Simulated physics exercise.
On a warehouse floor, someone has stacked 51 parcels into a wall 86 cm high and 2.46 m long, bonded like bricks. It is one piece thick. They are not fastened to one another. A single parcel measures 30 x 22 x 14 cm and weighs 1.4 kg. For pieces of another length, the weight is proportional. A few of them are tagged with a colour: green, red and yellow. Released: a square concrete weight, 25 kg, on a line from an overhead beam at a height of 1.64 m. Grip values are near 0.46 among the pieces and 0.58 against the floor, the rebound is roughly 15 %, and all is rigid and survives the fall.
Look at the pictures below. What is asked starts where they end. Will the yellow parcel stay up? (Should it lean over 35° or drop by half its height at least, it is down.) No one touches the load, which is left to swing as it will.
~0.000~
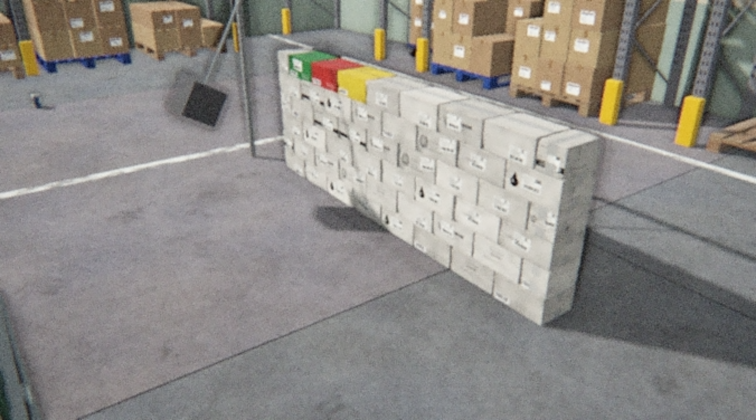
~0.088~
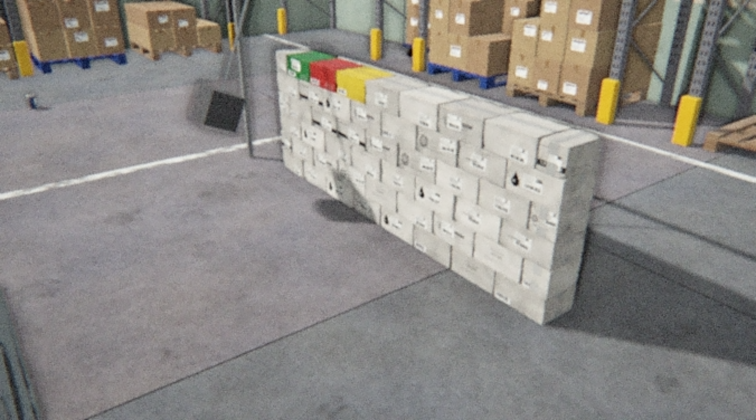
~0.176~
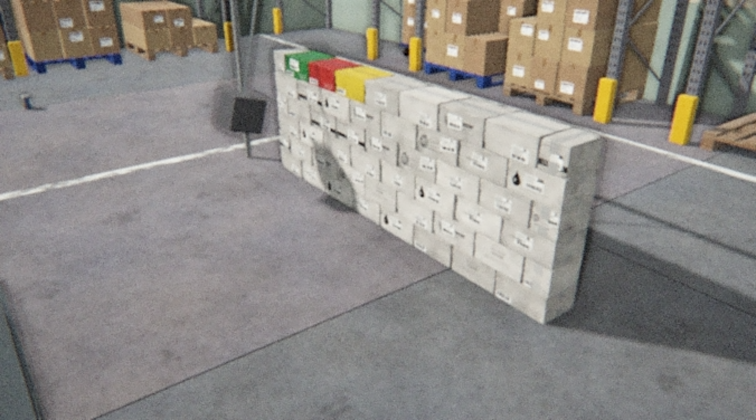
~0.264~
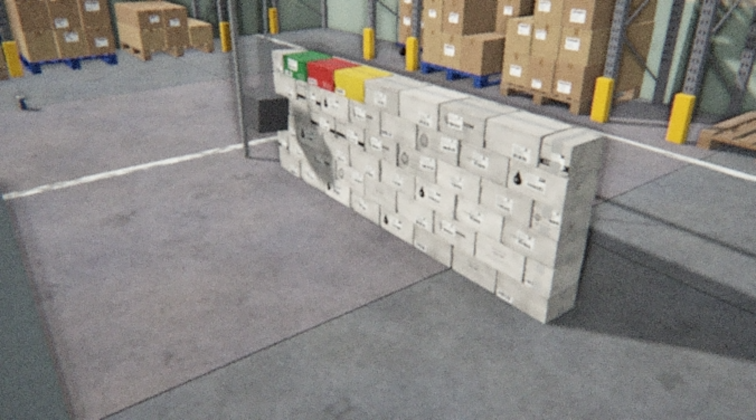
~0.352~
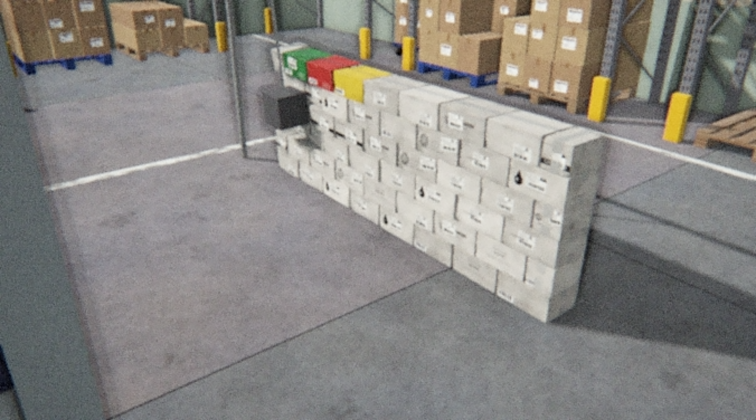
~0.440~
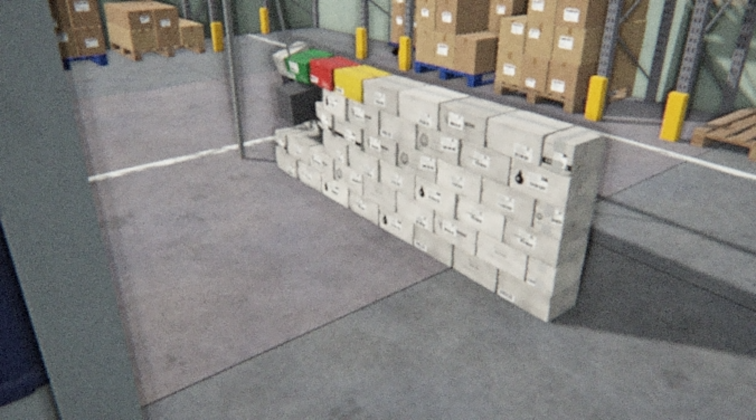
Lost.
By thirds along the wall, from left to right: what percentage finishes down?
Left 60 %, middle 10 %, right 0 %.
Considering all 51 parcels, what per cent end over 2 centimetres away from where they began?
25 in a hundred.
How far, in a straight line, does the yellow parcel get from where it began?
It ends some 104 cm from where it began.
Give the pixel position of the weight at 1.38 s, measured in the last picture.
Position: About (270, 111).
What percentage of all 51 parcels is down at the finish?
I'd put it at about 25 percent.
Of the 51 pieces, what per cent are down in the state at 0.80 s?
10 %.
Around 0.80 s, line 25° past plumb; 6 of the 51 parcels down; yellow parcel tipped 24°; green parcel tipped 29°.
Around 1.38 s, line 1° before plumb; 13 of the 51 parcels down; yellow parcel tipped 18°, 44 cm lower; red parcel tipped 62°, 47 cm lower.
Finally (4.0 s), line 24° before plumb; 12 of the 51 parcels down; yellow parcel on its side; red parcel upside down; green parcel tipped 23°. Seen by the last camera, middles, yellow parcel near (492, 184), red parcel near (531, 156).
